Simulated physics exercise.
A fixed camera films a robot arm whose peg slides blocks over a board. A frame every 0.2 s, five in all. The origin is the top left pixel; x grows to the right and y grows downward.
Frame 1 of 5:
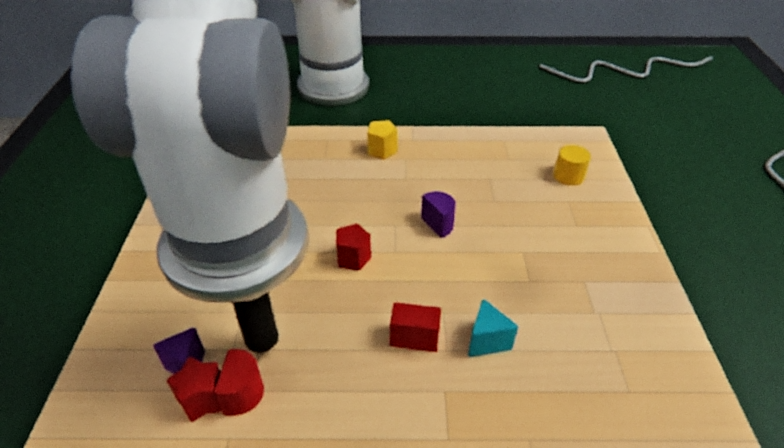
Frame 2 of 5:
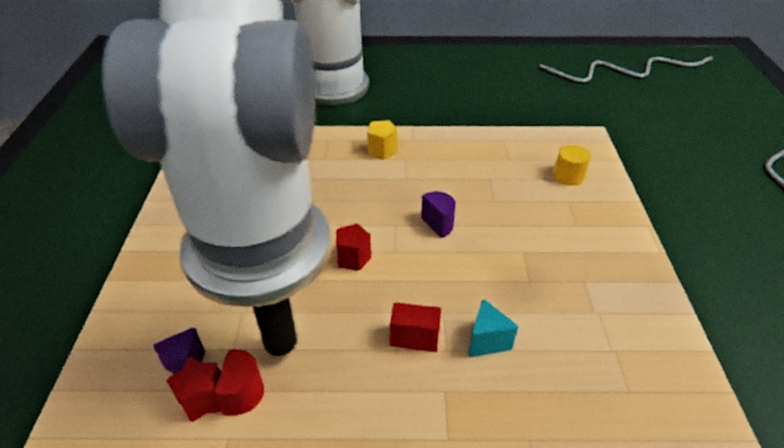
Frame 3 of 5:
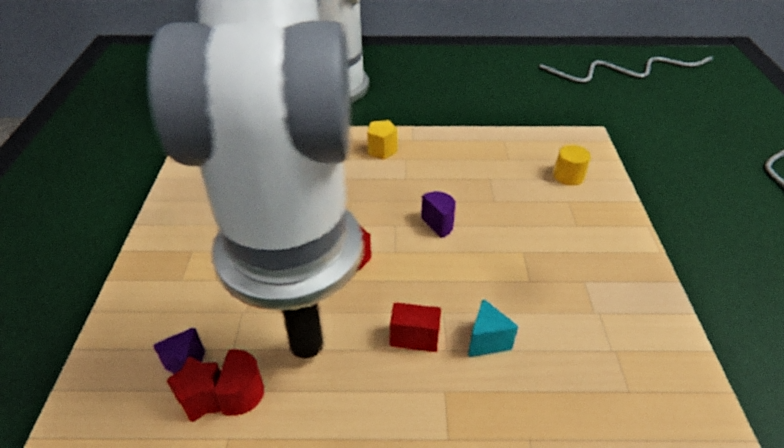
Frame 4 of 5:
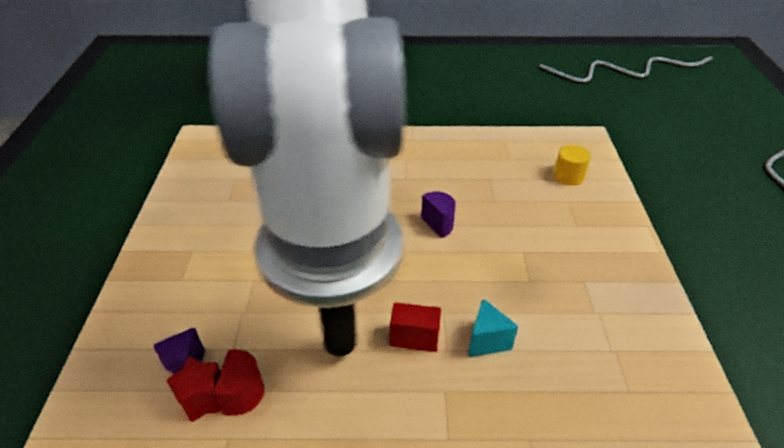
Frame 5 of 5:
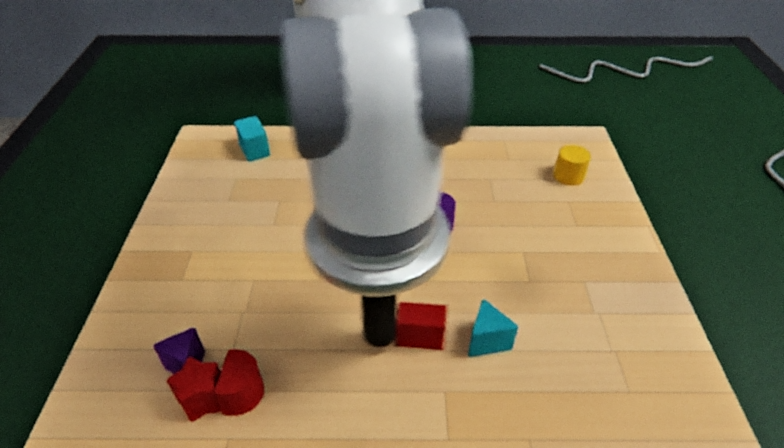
A light wooden board lies on a dark green surface, seen from a fixed, raised view facing a white and grey robot arm. Red and purple blocks cluster at lower left, a red oblong and turquoise three-sided block sit right of centre, and yellow, purple and red blocks lie farther back. The arm sweeps its black peg rightward across the board, meets the red oblong block and nudges it slightly right.
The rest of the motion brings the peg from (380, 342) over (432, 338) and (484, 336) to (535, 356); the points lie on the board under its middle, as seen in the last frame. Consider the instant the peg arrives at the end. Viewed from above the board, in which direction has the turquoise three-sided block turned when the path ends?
Rotation: Counter-clockwise.
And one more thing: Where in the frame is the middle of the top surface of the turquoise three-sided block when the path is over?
Around (576, 334).
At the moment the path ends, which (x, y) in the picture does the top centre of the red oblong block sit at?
It will likely be found at (522, 288).
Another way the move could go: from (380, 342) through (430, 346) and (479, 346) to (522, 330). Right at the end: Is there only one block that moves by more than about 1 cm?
No.
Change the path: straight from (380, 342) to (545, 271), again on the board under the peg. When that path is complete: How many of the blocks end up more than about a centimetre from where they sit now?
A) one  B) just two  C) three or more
The one that fits is B, just two.
On the path given first. One third of the way, peg at (433, 329); red oblong block at (473, 304), turned 20° anticlockwise; turquoise three-sided block at (513, 318), turned 25° clockwise.
Two thirds of the way, peg at (487, 327); red oblong block at (515, 290), turned 55° anticlockwise; turquoise three-sided block at (525, 321), turned 20° clockwise.
At the end, peg at (538, 347); red oblong block at (522, 288), turned 70° anticlockwise; turquoise three-sided block at (576, 334), turned 20° anticlockwise.
